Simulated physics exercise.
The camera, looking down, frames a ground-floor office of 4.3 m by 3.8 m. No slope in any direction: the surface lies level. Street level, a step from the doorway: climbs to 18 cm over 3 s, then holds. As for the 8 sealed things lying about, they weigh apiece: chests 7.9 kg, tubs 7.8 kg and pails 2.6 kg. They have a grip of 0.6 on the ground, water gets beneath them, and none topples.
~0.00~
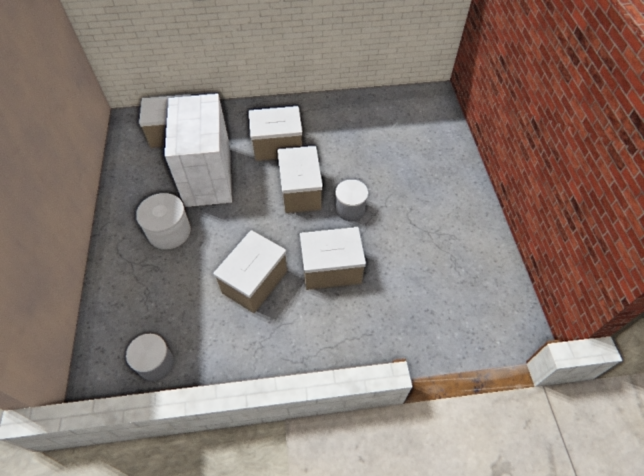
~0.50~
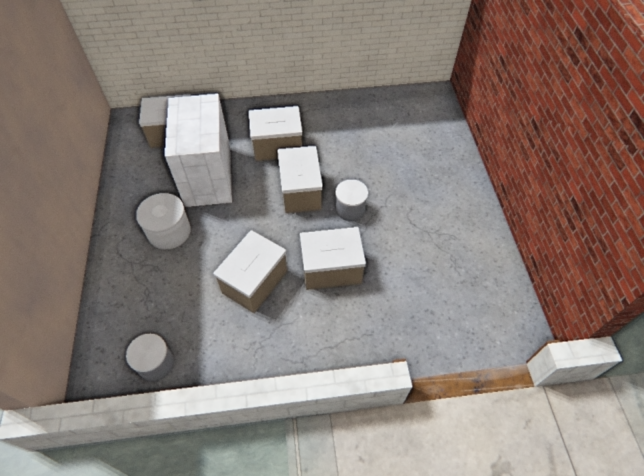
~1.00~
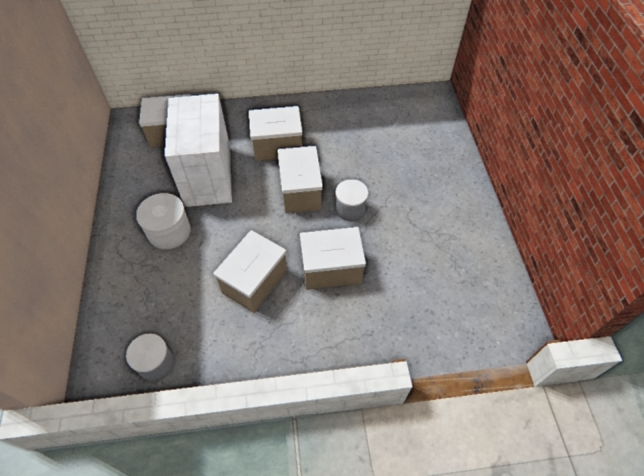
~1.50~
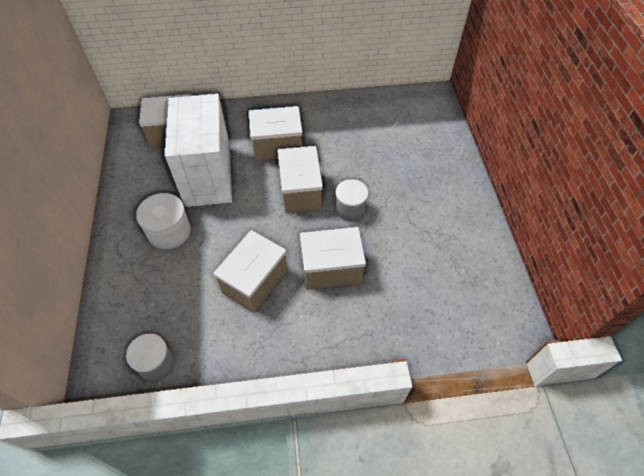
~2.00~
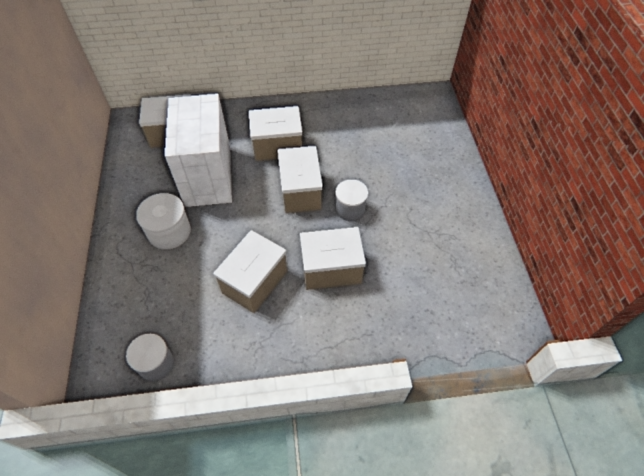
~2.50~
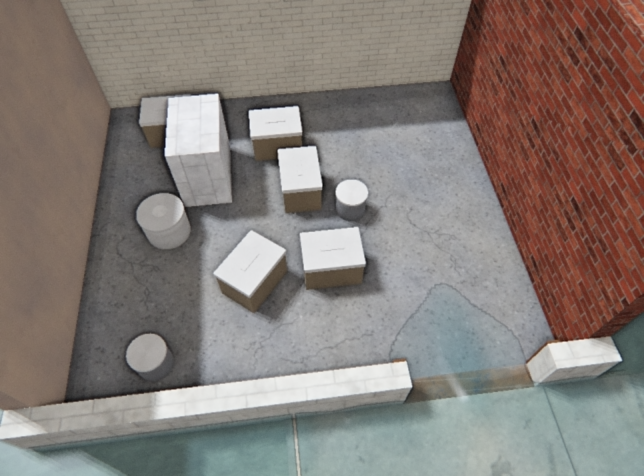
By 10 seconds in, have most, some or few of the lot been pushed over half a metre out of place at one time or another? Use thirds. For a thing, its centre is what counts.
Some - one to two thirds.
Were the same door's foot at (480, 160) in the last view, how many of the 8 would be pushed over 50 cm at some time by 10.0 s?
The count would be 6.
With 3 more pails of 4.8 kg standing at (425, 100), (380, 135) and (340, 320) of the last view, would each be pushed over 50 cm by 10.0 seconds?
The first one tops the mark, the next tops the mark, and the last stays inside the mark.
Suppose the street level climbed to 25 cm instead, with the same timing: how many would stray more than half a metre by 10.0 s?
Count under that change: 6.
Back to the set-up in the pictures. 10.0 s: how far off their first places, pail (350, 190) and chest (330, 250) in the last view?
In that order: 200 cm, 120 cm.
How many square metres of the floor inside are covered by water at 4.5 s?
I'd estimate close to 7.0 m2.
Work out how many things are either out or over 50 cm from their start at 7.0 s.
3.
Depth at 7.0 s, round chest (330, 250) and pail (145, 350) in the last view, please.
Depth approx. 3 cm / 1 cm.
After 3.5 s 0 of 8 are over 50 cm from their spots; 0 afloat.
After 4.5 s 0 of 8 are over 50 cm from their spots; 0 afloat.
After 7.0 s 3 of 8 are over 50 cm from their spots; 1 afloat.
After 10.0 s 5 of 8 are over 50 cm from their spots, and 5 have been at some point; 2 afloat.
